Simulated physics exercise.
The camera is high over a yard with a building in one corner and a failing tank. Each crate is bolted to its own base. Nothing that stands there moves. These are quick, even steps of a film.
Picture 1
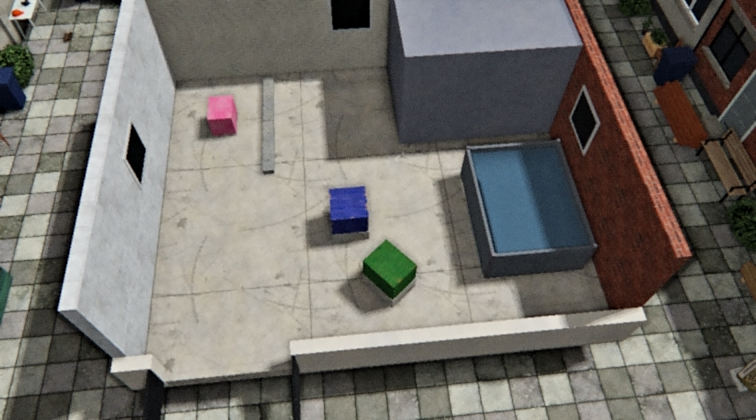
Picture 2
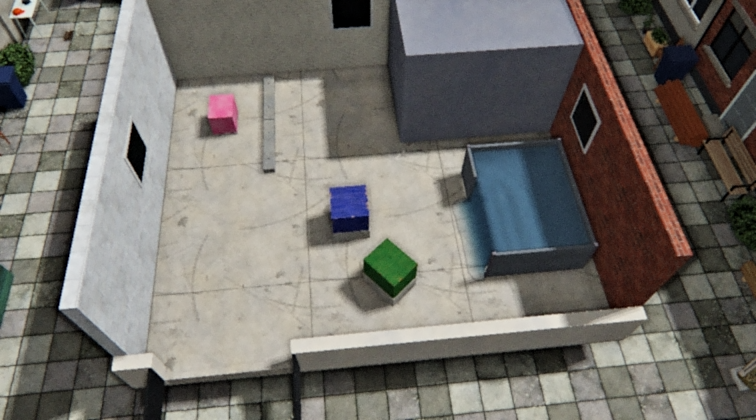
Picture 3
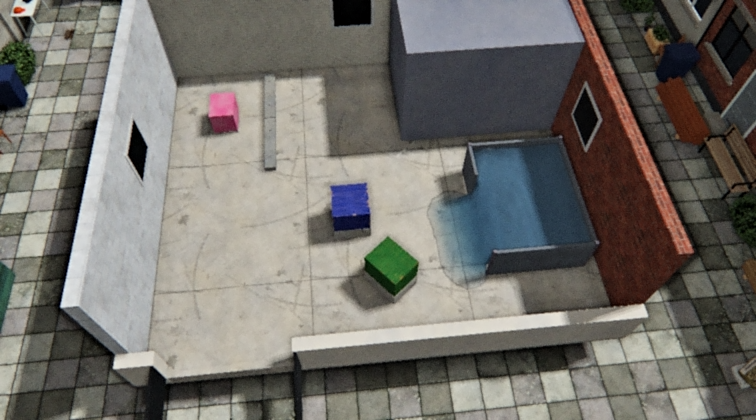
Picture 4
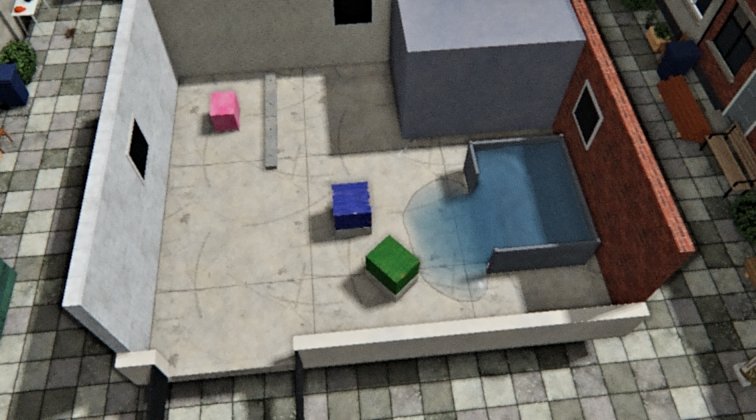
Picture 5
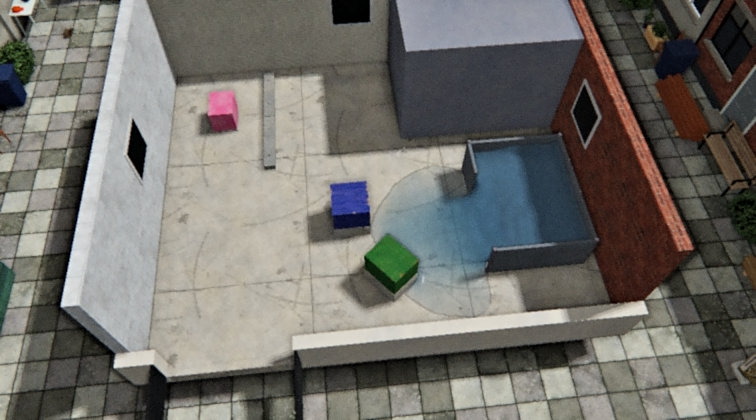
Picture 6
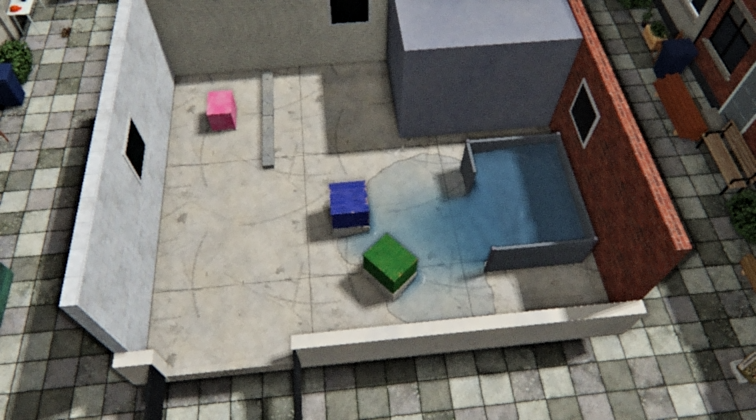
Water pours from an opening in the left side of a tank beside a brick wall, spreading leftward across the pale yard floor in a widening sheet until it reaches the green and blue blocks, which stay in place.
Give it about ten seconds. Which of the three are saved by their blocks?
The pink crate gets wet; the green crate gets wet; the blue crate gets wet.
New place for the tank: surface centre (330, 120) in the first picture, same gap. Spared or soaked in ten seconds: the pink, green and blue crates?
One by one: Pink crate ends up wet; green crate is spared; blue crate stays dry.
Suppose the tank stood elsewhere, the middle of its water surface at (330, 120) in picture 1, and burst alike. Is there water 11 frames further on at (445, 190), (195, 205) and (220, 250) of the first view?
In turn: Dry, covered, awash.
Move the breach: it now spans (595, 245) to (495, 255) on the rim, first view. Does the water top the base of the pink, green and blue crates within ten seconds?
Then: Pink ends up wet; green ends up wet; blue is safe.
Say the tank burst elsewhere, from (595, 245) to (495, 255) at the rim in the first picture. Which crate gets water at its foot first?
That is the crate marked green.
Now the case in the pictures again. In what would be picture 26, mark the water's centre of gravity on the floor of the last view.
At about (385, 226).
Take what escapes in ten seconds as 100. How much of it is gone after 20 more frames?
Close to 10 %.
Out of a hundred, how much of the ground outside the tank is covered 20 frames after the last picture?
Some 75 per cent.
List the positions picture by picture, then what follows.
Still water in the water tank at (527, 197), in the first picture.
The front is at (483, 278), out from the gap at (481, 228), in the second picture.
Water pours out at (482, 228) and has run to (464, 284), in the third picture.
Water pours out at (483, 227) and has run to (408, 213), in the fourth picture.
The front is at (376, 223), out from the gap at (481, 227), in the fifth picture.
Water pours out at (480, 226) and has run to (341, 243), in the sixth picture.
A moment on, water covers 30 % of the floor; the pink crate not reached, the green crate water round its plinth, the blue crate water round its plinth.
Next, water covers 50 % of the floor; the pink crate not reached, the green crate water round its plinth, the blue crate water round its plinth.
Then, water covers 75 % of the floor; the pink crate not reached, the green crate water round its plinth, the blue crate water round its plinth.
Later, water covers 90 % of the floor; the pink crate water round its plinth, the green crate water round its plinth, the blue crate water round its plinth.
In the end, water covers 95 % of the floor; the pink crate was topped, the green crate was topped, the blue crate was topped.
